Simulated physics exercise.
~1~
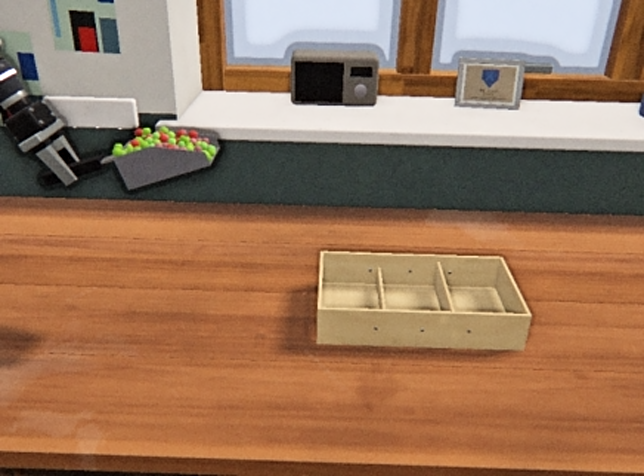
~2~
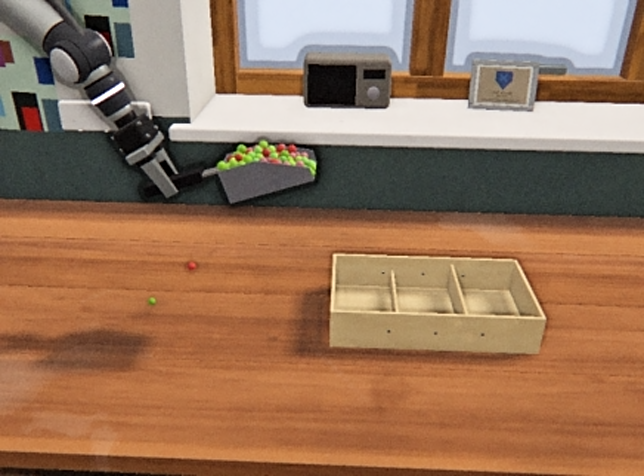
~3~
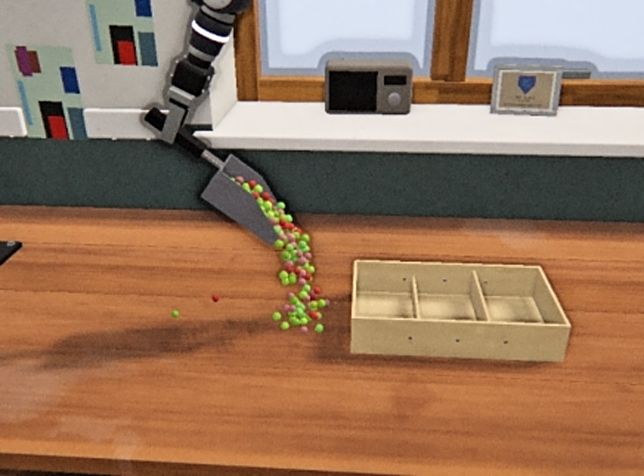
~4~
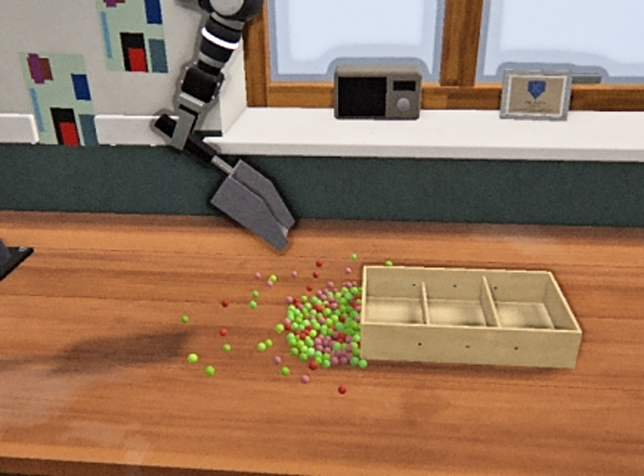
A robot arm carries a grey scoop heaped with small green, red and pink sweets in from the left, above a wooden table where a pale, three-part box sits. As it moves right, a green sweet and a red one drop onto the tabletop. The arm then tips the scoop steeply forward, and the sweets pour off its lip in a stream, short of the box. They land on the bare wood and spread out beside the box's left end. Finally the scoop hangs tilted and empty, with the sweets scattered on the table and the box's compartments still empty.
